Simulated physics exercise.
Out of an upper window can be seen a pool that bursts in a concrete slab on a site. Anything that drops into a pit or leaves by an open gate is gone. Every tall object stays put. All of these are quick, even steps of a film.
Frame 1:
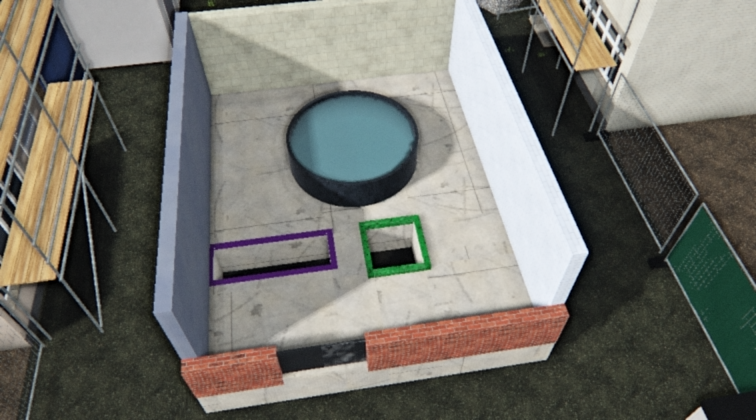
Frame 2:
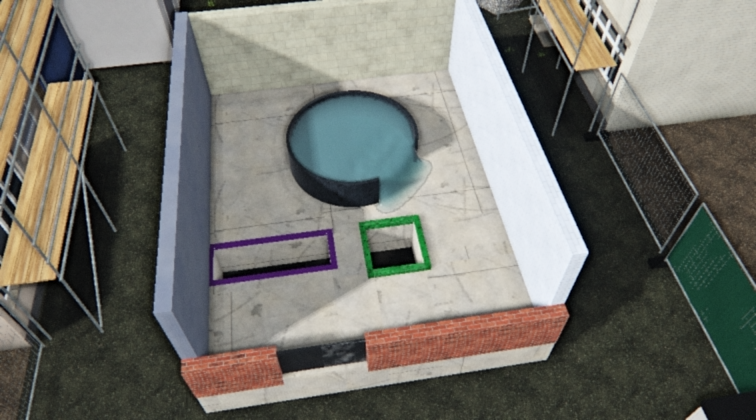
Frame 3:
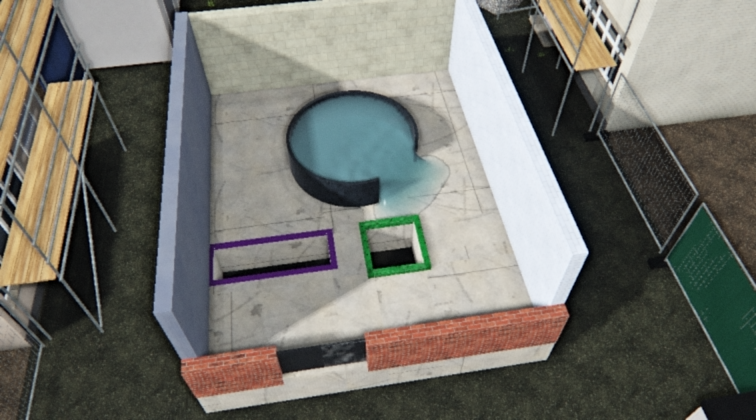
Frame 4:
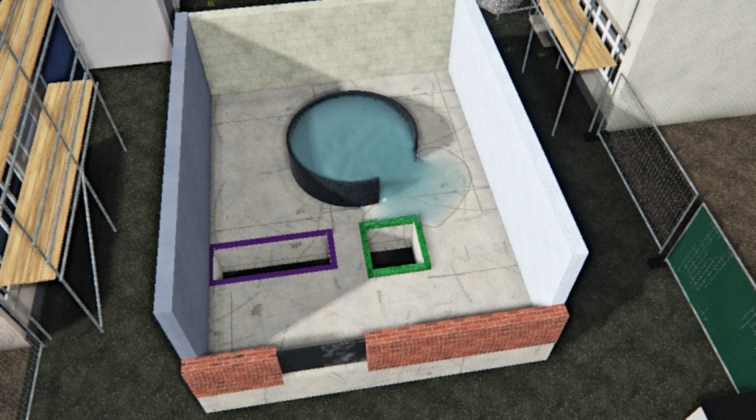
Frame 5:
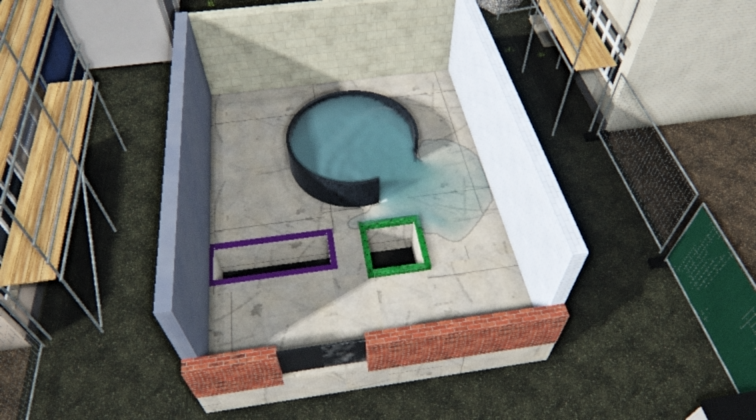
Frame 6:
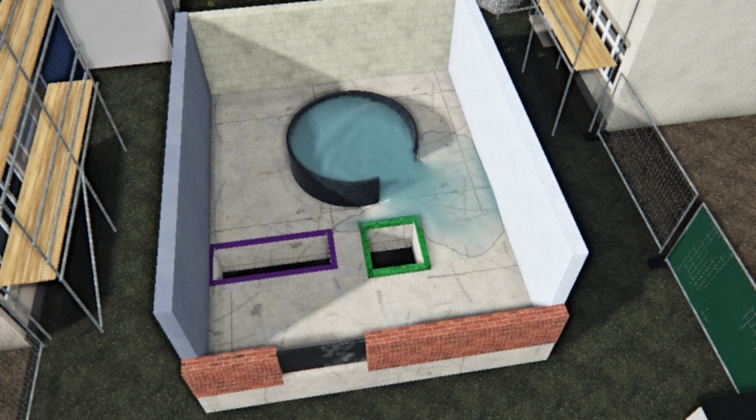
At the start, still water fills a round, dark-walled pool on a walled concrete slab, behind purple-edged and green-edged openings. The pool's wall opens at the lower right, and water pours through the gap, then spreads rightward and toward the viewer in a widening, thin sheet across the concrete.
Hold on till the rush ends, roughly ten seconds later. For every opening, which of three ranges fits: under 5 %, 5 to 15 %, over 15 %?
The gate gets a mere sliver - short of five per cent; the green pit gets a medium chunk - five to fifteen per cent; the purple pit gets a sizeable chunk - beyond fifteen per cent.
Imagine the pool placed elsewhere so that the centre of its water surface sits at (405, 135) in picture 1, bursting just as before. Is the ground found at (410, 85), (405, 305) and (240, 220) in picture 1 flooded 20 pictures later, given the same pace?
Well, first one got wet, second one got wet, third one stays dry.
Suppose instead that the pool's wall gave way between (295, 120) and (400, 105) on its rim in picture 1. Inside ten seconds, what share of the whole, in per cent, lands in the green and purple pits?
Lab note - share by pit: Green 0 %, purple 30 %.
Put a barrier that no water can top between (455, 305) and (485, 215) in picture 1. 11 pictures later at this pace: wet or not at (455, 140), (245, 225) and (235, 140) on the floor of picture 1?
Going one after another, I'd say reached by the flood, then kept clear of the flood, then kept clear of the flood.
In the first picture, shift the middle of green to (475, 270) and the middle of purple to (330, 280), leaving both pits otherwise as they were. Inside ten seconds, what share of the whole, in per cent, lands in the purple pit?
Purple: 14 %.
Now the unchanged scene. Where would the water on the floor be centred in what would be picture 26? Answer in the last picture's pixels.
Around pixel (403, 207).
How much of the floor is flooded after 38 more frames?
Roughly 75 percent, I reckon.
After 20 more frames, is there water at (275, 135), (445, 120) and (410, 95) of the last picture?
In that order, the three spots are high and dry, soaked and soaked.
A moment on, water covers 20 % of the floor; the gate 0 %, the green pit 2 %, the purple pit 0 %.
Next, water covers 30 % of the floor; the gate 0 %, the green pit 4 %, the purple pit 0 %.
Then, water covers 60 % of the floor; the gate 0 %, the green pit 5 %, the purple pit 0 %.
Later, water covers 75 % of the floor; the gate 0 %, the green pit 6 %, the purple pit 9 %.
In the end, water covers 90 % of the floor; the gate 0 %, the green pit 7 %, the purple pit 28 %.
